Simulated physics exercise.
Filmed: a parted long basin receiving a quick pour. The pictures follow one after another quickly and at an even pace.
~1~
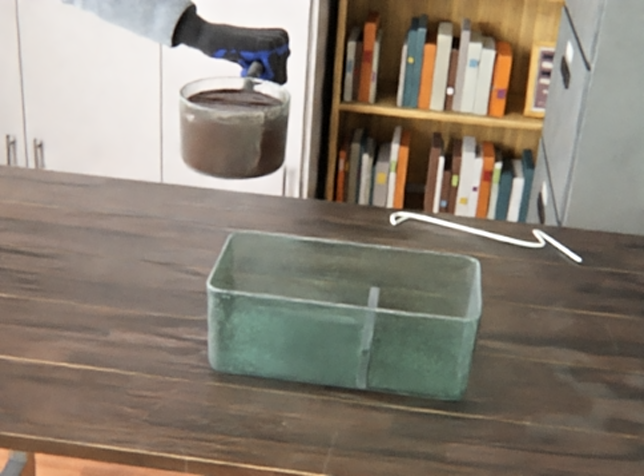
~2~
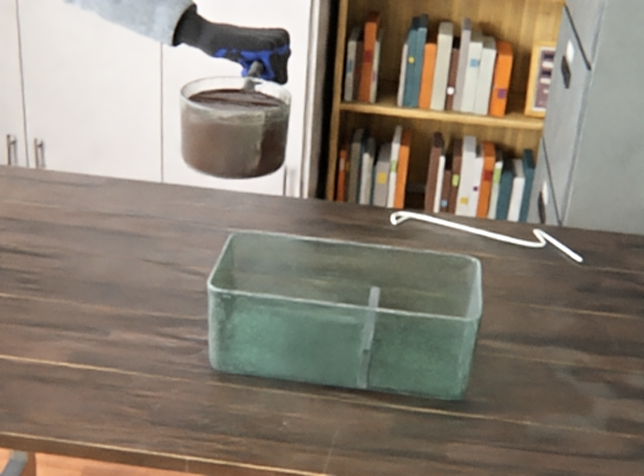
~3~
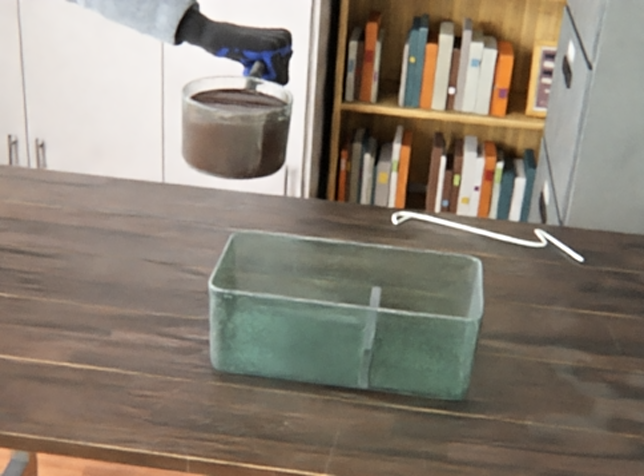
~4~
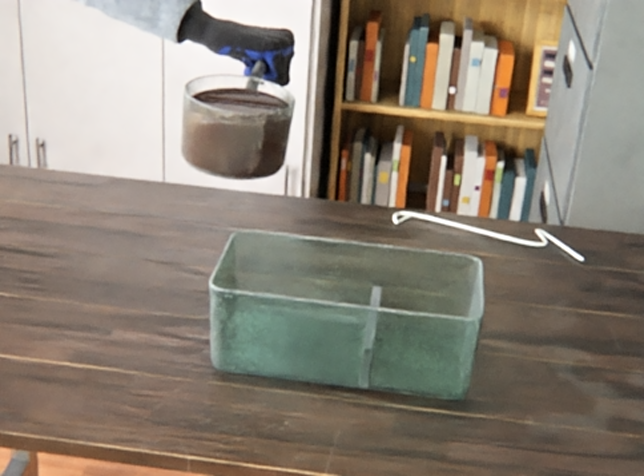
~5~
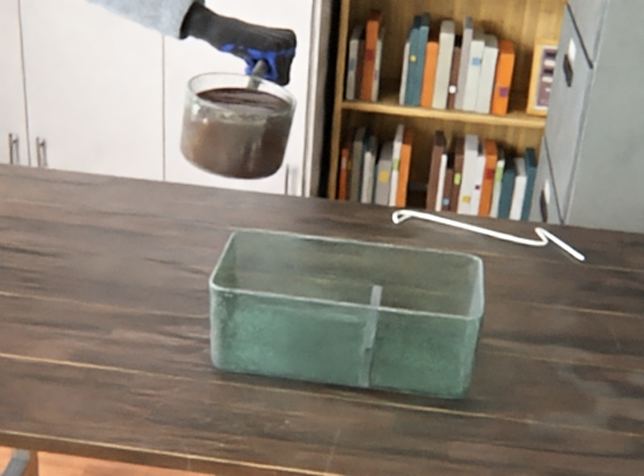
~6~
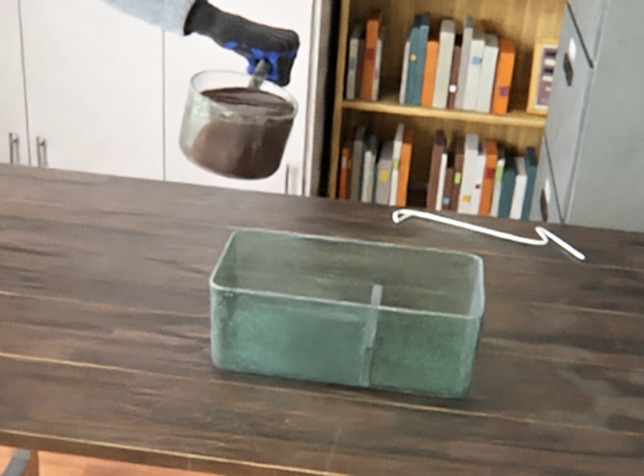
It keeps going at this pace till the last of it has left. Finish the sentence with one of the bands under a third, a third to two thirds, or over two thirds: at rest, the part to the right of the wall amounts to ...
At rest, the part to the right of the wall amounts to under a third.
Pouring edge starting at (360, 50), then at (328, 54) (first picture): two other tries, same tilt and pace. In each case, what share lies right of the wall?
About 90 % the first time, about 65 % the second.
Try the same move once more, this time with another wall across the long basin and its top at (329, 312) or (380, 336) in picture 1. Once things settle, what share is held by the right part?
First try close to 65 percent, second try close to 10 percent.
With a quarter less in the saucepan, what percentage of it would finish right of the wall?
5 per cent or so.
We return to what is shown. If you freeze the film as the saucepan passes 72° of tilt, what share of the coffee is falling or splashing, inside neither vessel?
About 30 %.
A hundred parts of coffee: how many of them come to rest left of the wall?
95 % or thereabouts.
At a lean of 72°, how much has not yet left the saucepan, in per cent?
It still holds around 60 per cent there.
A moment on, the saucepan is tipped part way and 61 per cent is still to pour, 7 is left of the wall and 0 right of it.
Next, the saucepan is tipped right over and 11 per cent is still to pour, 72 is left of the wall and 1 right of it.
Then the saucepan is tipped right over and 0 per cent is still to pour, 93 is left of the wall and 3 right of it.
Later the saucepan is tipped right over and 0 per cent is still to pour, 95 is left of the wall and 4 right of it.
In the end 95 per cent lies left of the wall, 4 right of it and 2 outside.
